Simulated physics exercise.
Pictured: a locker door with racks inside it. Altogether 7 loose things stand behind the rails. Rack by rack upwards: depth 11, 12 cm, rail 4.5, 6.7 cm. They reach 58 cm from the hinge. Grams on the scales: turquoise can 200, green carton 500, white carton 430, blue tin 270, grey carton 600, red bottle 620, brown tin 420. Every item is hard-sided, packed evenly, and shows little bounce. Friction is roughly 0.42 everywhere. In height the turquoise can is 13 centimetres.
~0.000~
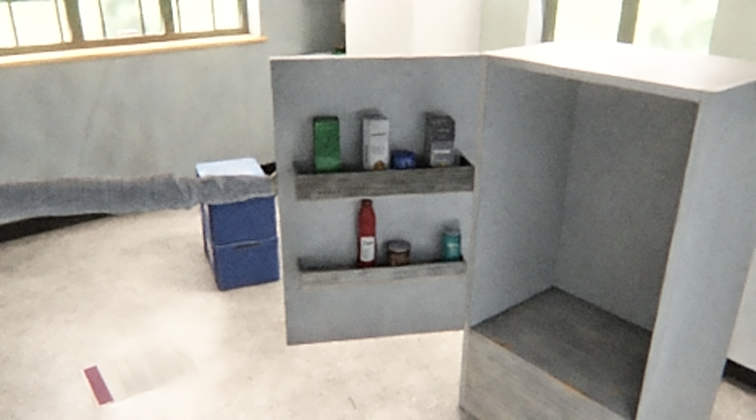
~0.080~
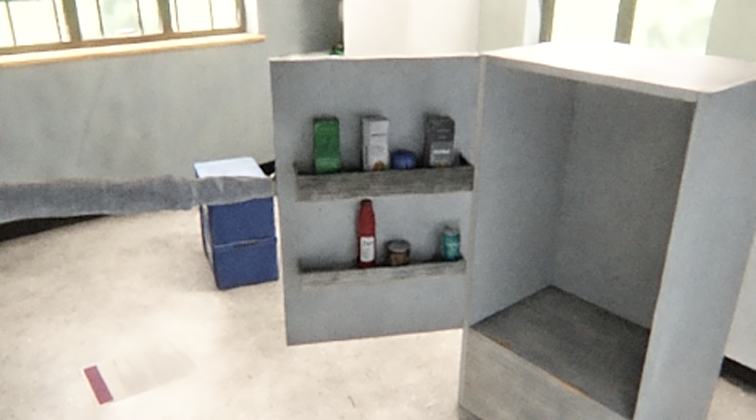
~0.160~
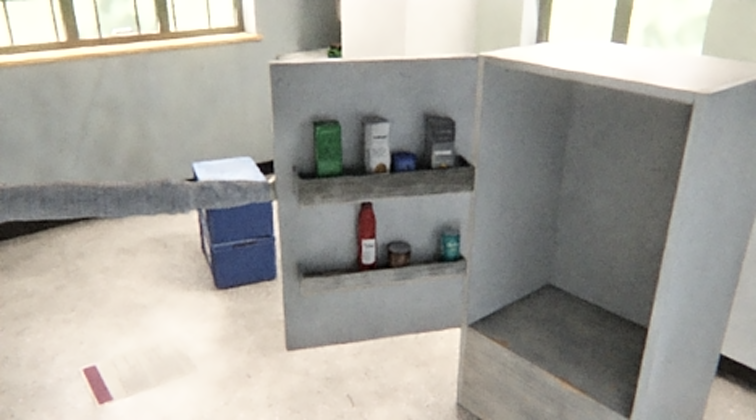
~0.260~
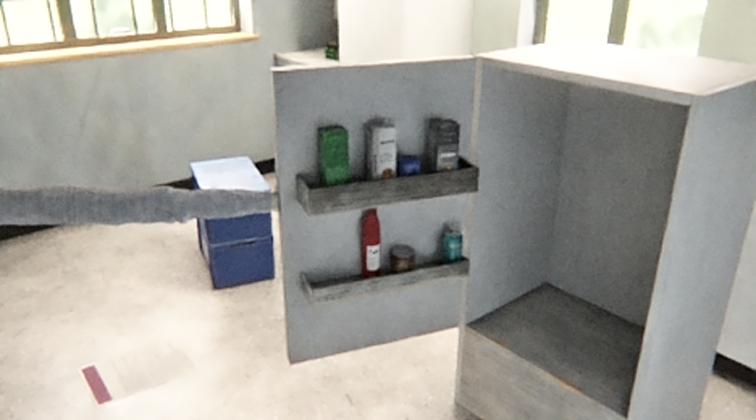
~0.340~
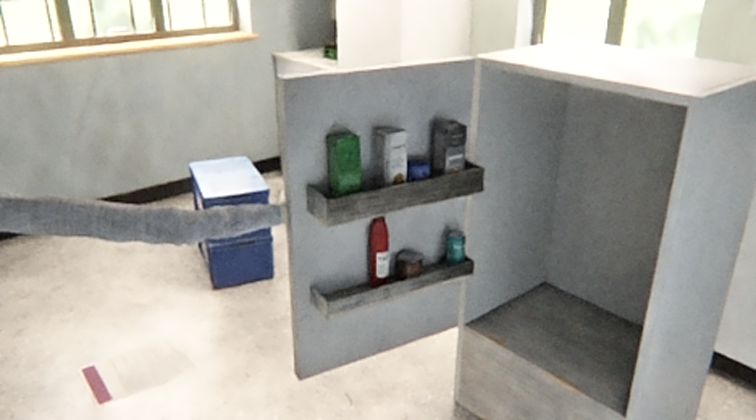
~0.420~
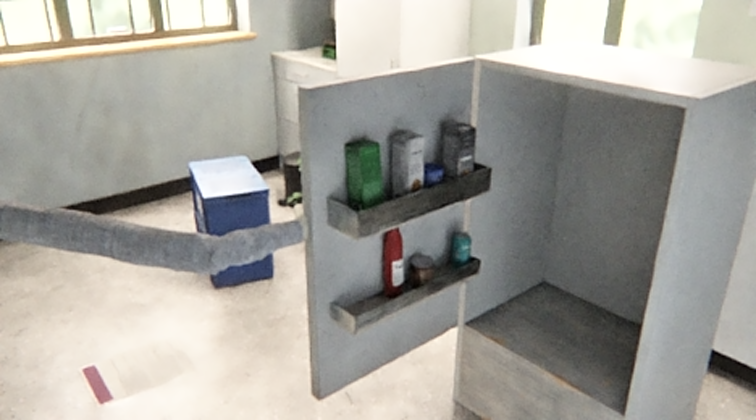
Locker door with two racks of bottles and cartons swinging partway toward closed, a long grey arm at its left edge.
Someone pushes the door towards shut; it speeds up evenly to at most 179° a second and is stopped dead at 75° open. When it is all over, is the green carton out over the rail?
The green carton drops out.
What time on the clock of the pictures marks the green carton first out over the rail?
Roughly at the 0.6 s mark.
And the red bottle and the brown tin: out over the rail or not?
The red bottle winds up out of bounds; the brown tin stays within bounds.
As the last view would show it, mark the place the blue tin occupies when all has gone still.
You'll see it about at (457, 187) in the last picture.
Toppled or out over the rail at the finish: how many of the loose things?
The count is 3.
Around 0.62 s, open by 75°; red bottle now out over the rail; green carton at 56° to upright near (428, 196); white carton at 35° to upright.
Around 0.82 s, open by 75°; green carton now out over the rail; white carton on its side; brown tin shifted 2 cm.
Around 1.02 s, open by 75°; white carton on its side; brown tin shifted 2 cm; blue tin shifted 2 cm.
Finally (1.6 s), out over the rail, green carton and red bottle; on their side or leaning hard behind the rails, white carton; the other 4 still in place (within 5 cm).
